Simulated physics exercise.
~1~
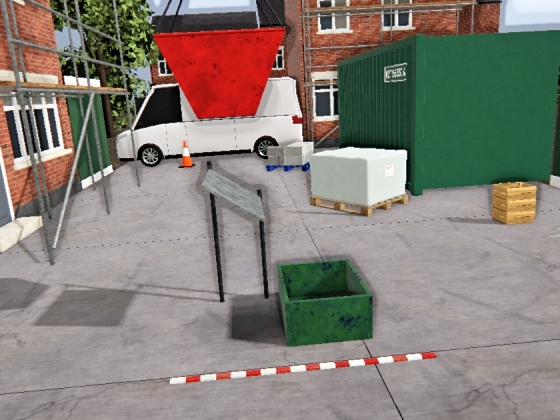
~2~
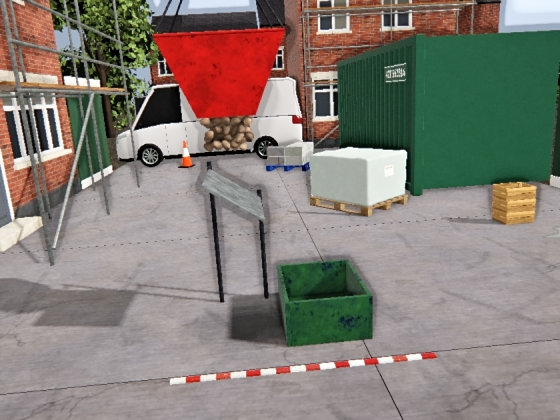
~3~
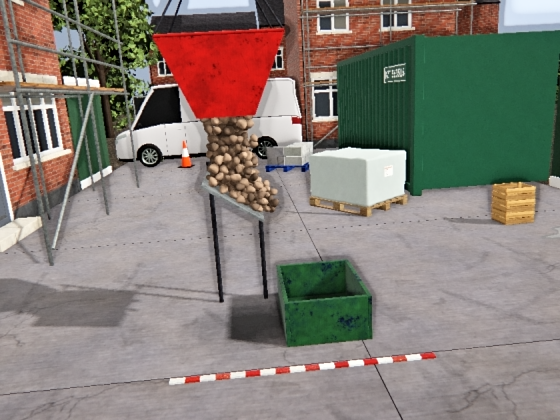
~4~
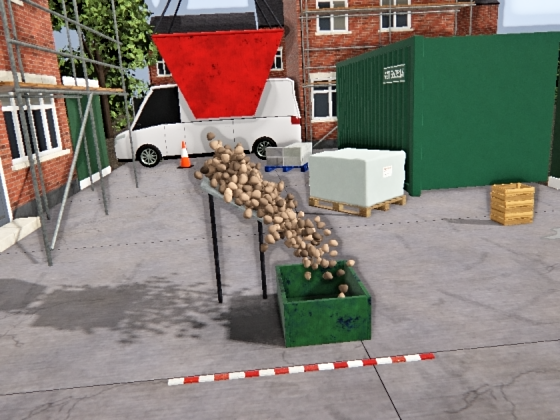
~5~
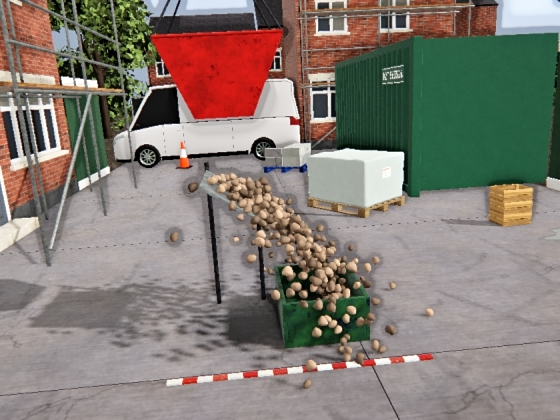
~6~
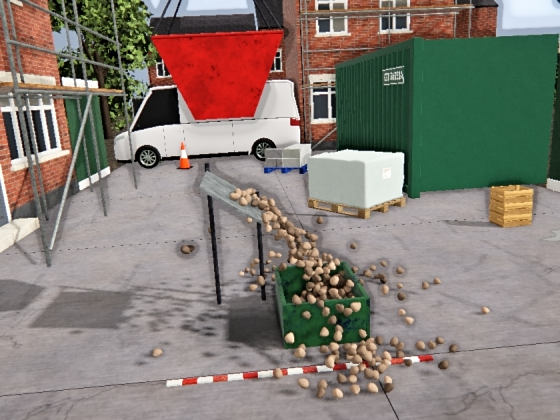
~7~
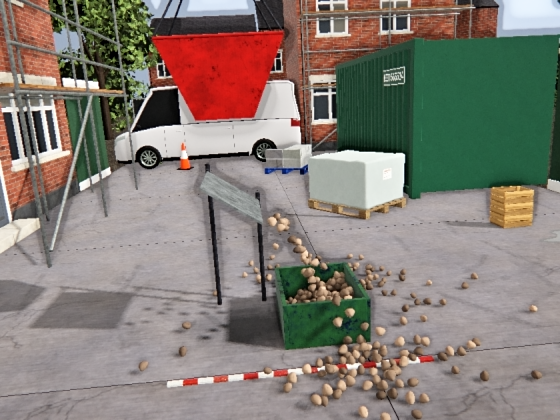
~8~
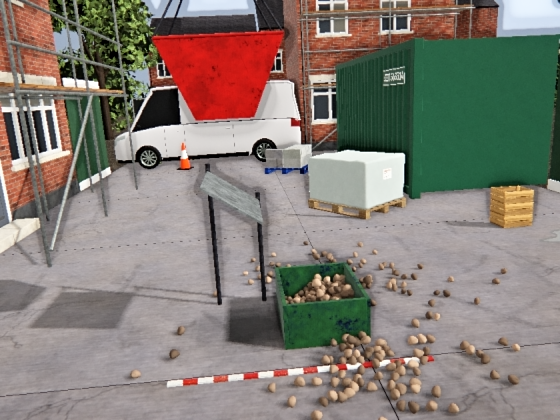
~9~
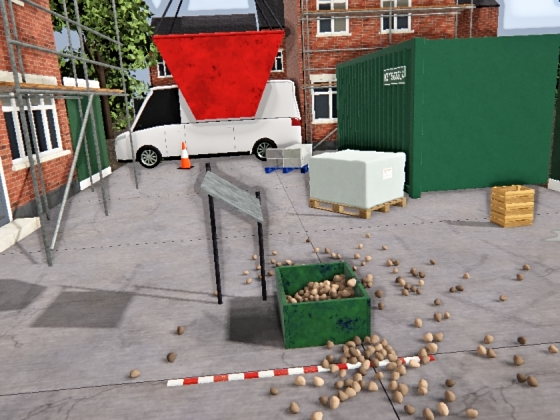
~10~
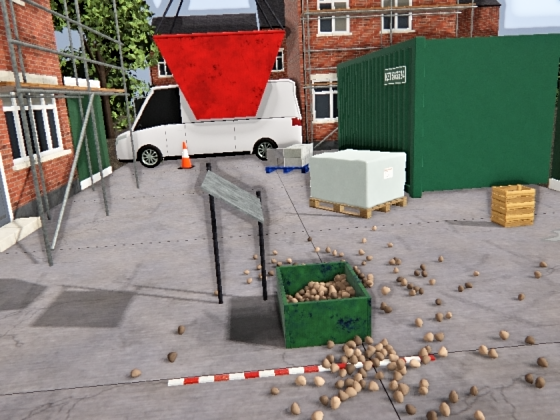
At the start, a red skip hangs over a sloping steel slide and an open green bin in a paved yard, with a white van and a green container behind. Round brownish stones drop from the bottom of the skip onto the slide. They tumble down to the right and pour into the bin, while some bounce out and scatter across the paving. The flow thins until the slide is bare, and stray stones roll past the red and white staff. At the end, more than half the stones lie in the bin, with most others strewn in front and to the right.
